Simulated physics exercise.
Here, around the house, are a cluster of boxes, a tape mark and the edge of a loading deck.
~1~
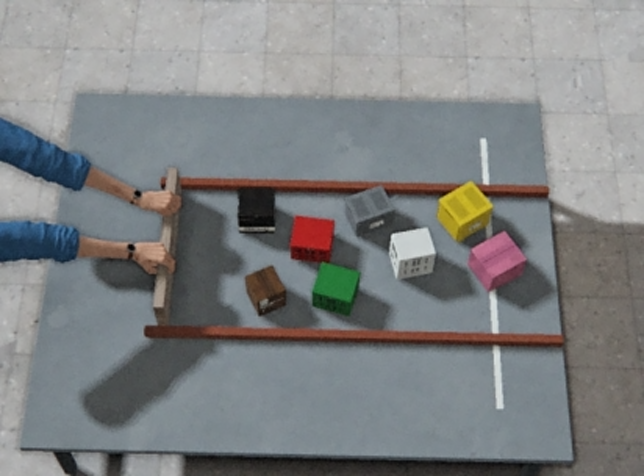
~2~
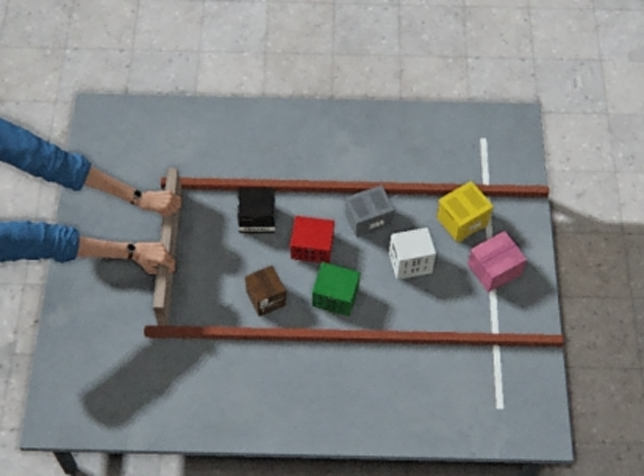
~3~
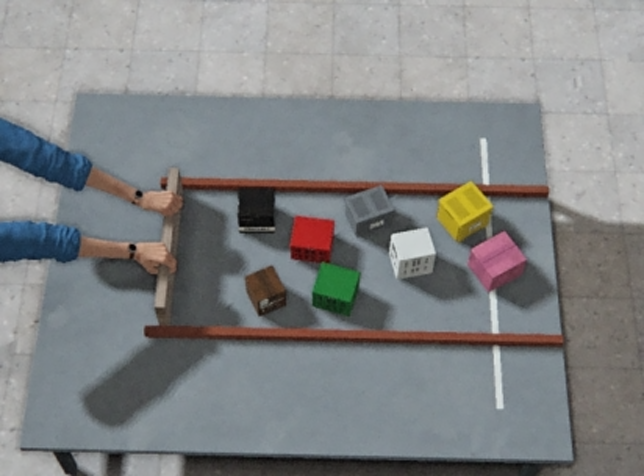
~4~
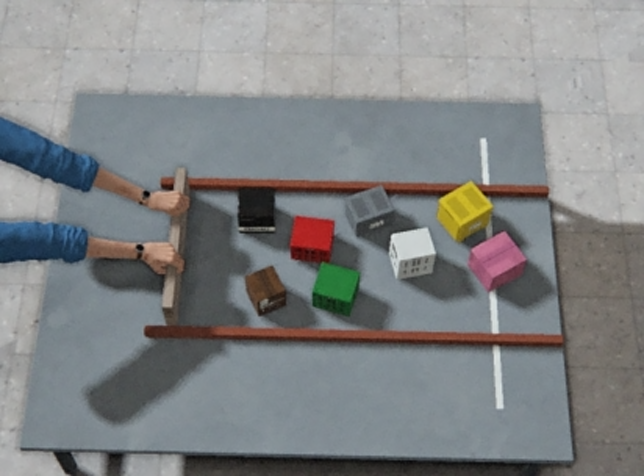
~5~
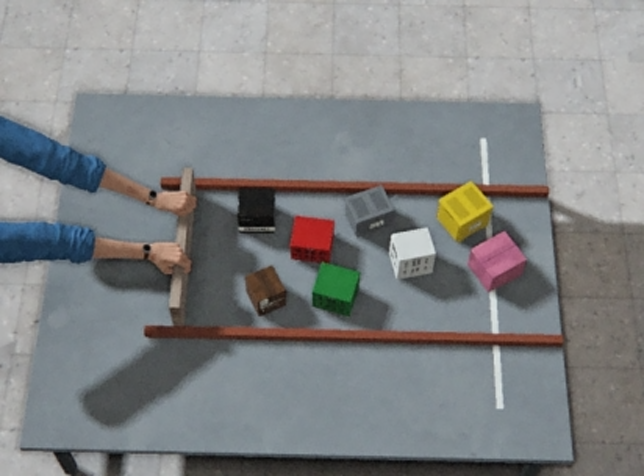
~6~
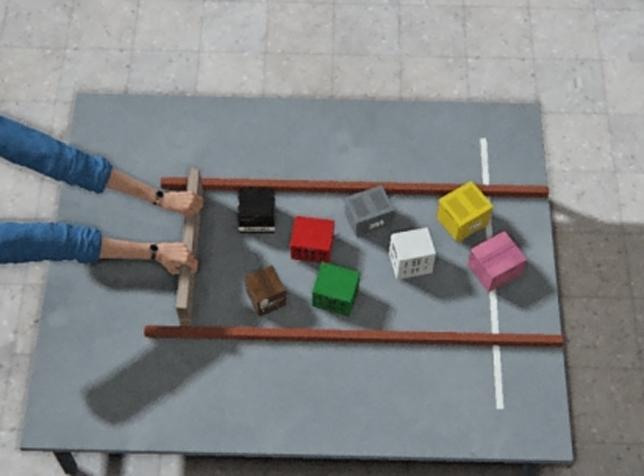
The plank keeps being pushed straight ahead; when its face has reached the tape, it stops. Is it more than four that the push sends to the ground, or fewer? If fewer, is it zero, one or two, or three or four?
Fewer - one or two.
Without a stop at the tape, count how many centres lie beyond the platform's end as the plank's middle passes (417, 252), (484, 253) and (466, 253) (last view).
0, 2 and 2.
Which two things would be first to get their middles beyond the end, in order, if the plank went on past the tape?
Order: Yellow tote before pink parcel.
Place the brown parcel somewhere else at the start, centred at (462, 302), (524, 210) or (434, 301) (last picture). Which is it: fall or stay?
Spot by spot: It never drops; it ends up off; it never drops.
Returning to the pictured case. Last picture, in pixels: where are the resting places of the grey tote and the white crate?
Roughly (547, 221); the other one roughly (547, 257).
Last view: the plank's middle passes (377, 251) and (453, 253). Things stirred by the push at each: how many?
In order, the tallies are 7 and 8.
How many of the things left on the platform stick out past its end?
That comes to 3 of them.
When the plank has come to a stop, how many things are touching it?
It adds up to 3.
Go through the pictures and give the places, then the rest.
The first frame shows pink parcel (497, 262); yellow tote (464, 213); white crate (412, 254); plank (168, 246); tape (491, 264).
The second frame shows yellow tote (464, 213); red crate (313, 240).
The third frame shows white crate (412, 254); black box (257, 211).
The fourth frame shows pink parcel (497, 262); plank (176, 246).
The fifth frame shows yellow tote (464, 213); grey tote (369, 212).
The sixth frame shows pink parcel (497, 262); yellow tote (464, 213); white crate (412, 254); plank (190, 247); tape (491, 264).
Soon after, none off yet; pink parcel at rest near (497, 262); yellow tote at rest near (464, 213); white crate at rest near (412, 254).
By the end, the number that fall off is one or two; fallen, yellow tote and pink parcel.
